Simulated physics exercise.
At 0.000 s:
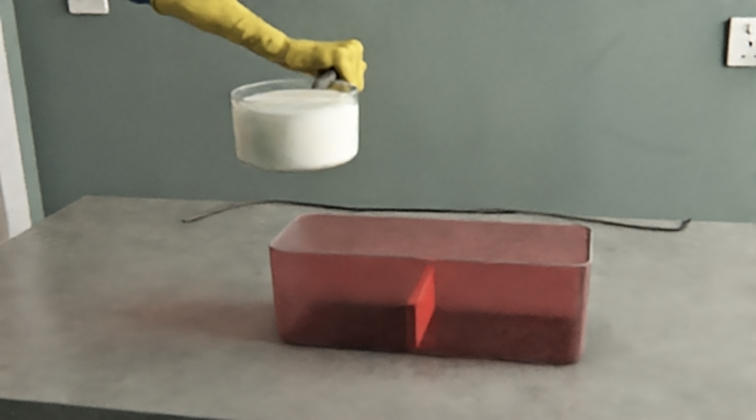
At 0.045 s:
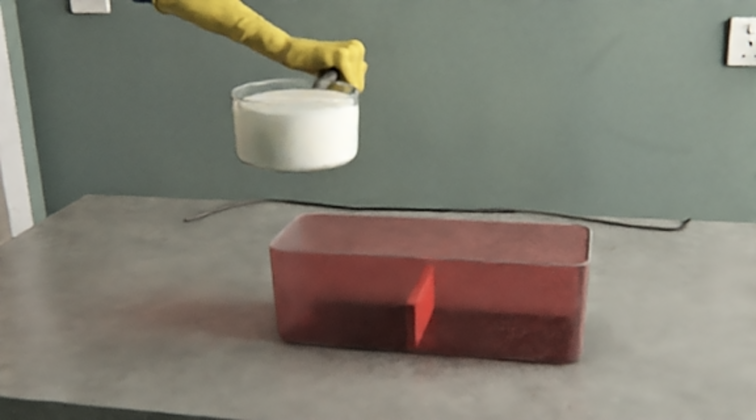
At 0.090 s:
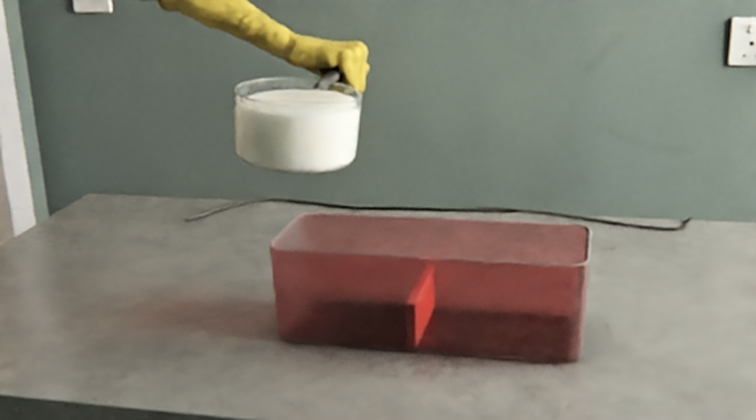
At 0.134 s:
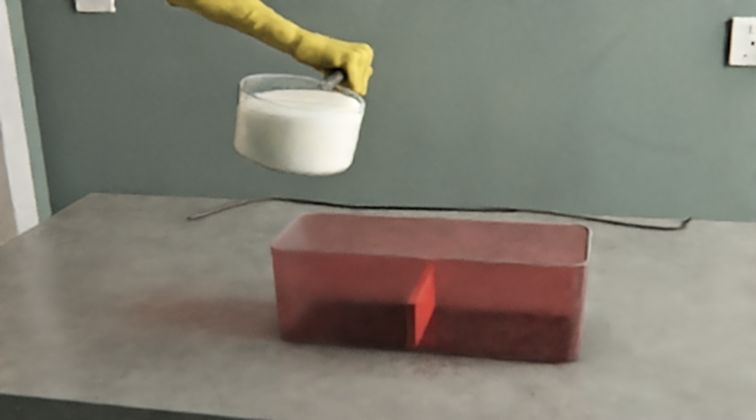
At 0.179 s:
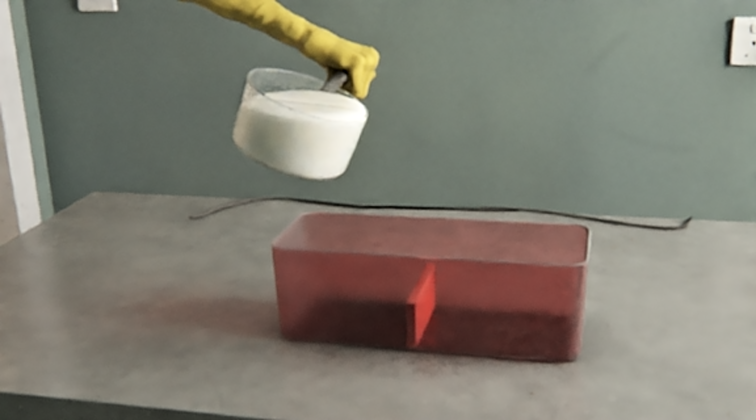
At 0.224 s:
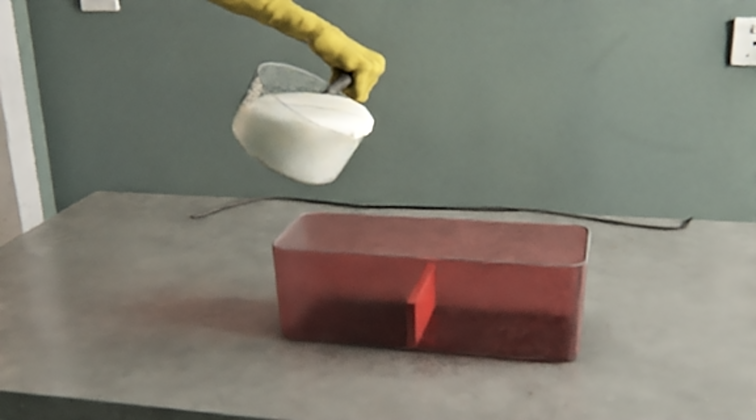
A grey work surface stands against a dull green wall with white sockets, seen from the front and slightly above by a still camera. A yellow-gloved hand holds a clear saucepan of white milk above and left of a translucent red long basin with a bright red divider, a dark cable lying behind. The hand holds the saucepan almost level, then tilts it steadily rightward.
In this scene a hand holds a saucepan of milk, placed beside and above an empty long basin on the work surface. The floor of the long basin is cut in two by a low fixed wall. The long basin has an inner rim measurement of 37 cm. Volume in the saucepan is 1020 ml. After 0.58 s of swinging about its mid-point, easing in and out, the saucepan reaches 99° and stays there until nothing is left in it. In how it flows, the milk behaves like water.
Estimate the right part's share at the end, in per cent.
Roughly 28 per cent is in the right part.
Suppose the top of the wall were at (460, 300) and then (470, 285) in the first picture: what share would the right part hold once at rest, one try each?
25 per cent first, 10 per cent second.
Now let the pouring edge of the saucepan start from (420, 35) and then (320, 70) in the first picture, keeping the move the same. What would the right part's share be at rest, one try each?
90 then 15 %.
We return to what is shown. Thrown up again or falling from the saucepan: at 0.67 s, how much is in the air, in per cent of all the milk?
Near 7 percent.
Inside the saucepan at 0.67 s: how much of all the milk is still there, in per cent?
About 8 percent.
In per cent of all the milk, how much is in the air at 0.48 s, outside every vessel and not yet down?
At that moment, about 40 percent.
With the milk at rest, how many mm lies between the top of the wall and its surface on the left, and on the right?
26 mm left, 44 mm right.
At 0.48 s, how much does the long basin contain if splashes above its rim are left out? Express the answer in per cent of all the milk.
Near 28 in a hundred.
By 0.48 s the tilt is 92° and 32 per cent is still to pour, 13 is left of the wall and 14 right of it.
By 0.67 s the tilt is 99° and 8 per cent is still to pour, 56 is left of the wall and 28 right of it.
By 0.87 s the tilt is 99° and 2 per cent is still to pour, 55 is left of the wall and 27 right of it.
By 1.08 s the tilt is 99° and 0 per cent is still to pour, 61 is left of the wall and 28 right of it.
At rest 62 per cent lies left of the wall, 28 right of it and 10 outside.
